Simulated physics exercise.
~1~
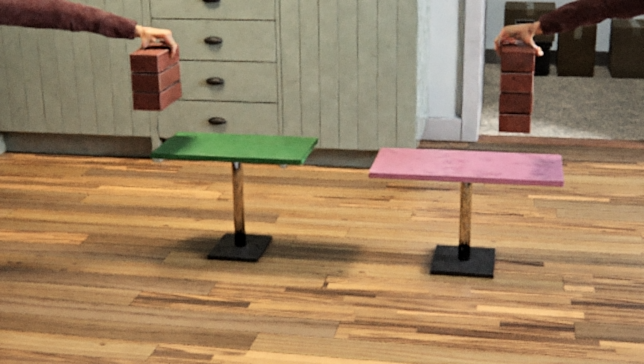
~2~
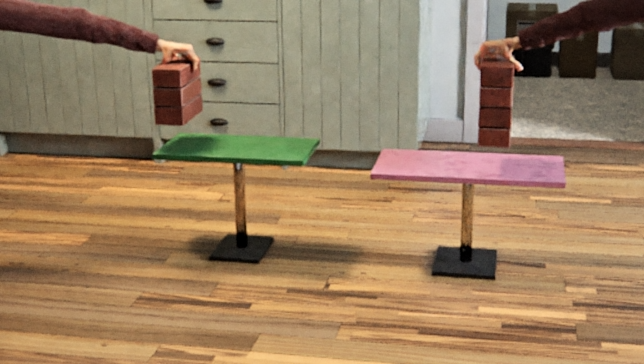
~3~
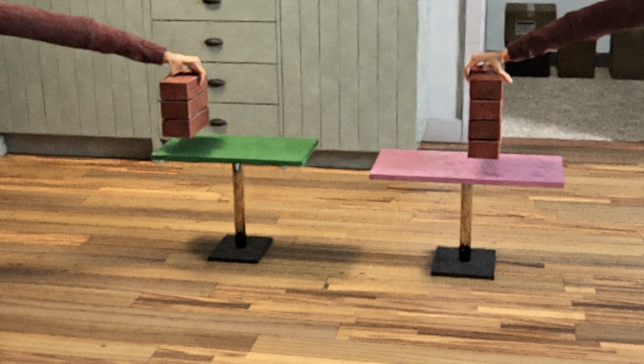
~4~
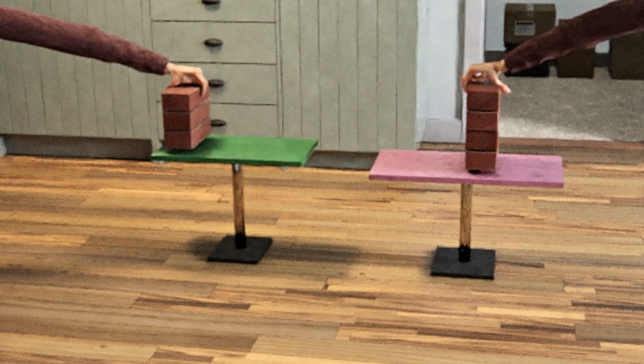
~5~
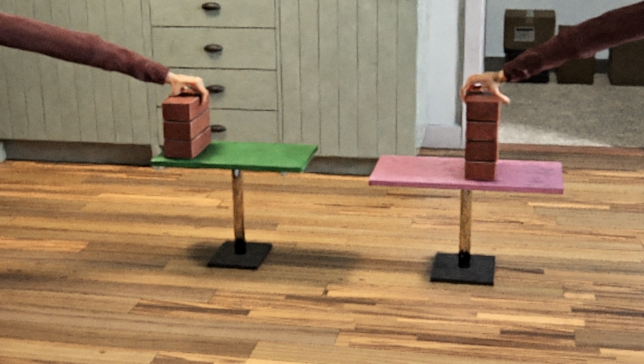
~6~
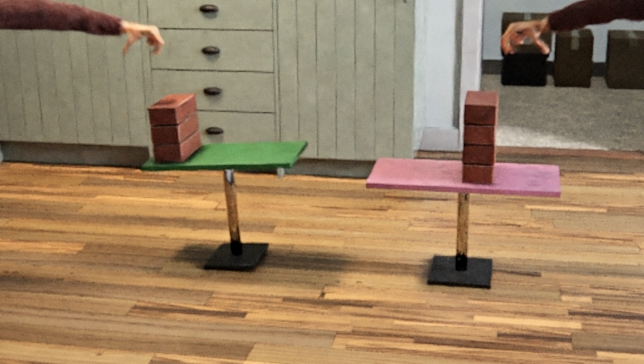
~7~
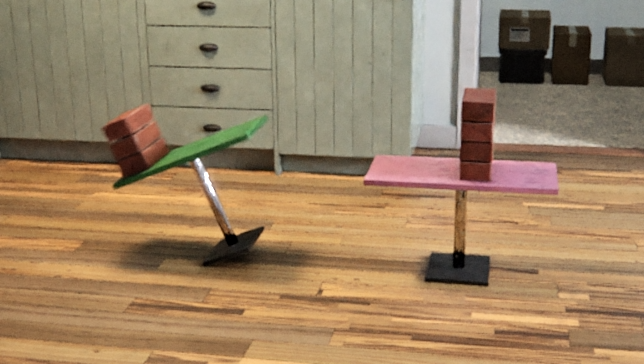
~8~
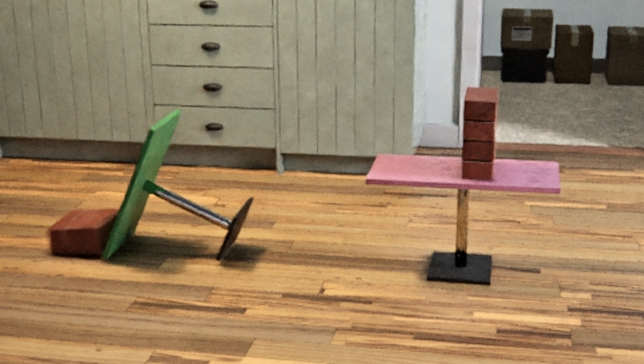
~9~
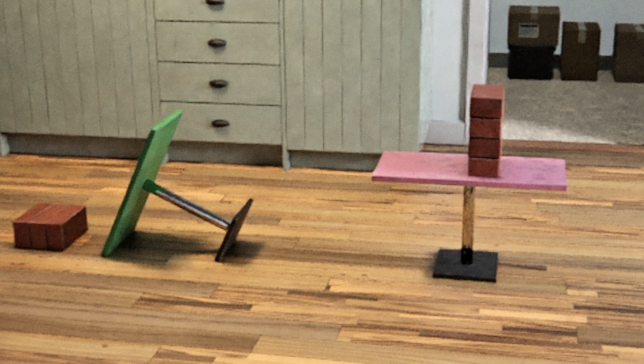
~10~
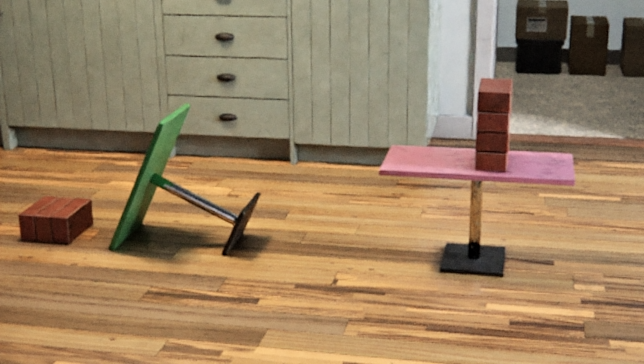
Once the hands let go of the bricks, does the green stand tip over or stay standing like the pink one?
The green stand tips over to the left and its bricks end up on the floor. The pink stand stays upright with its bricks still stacked on top.
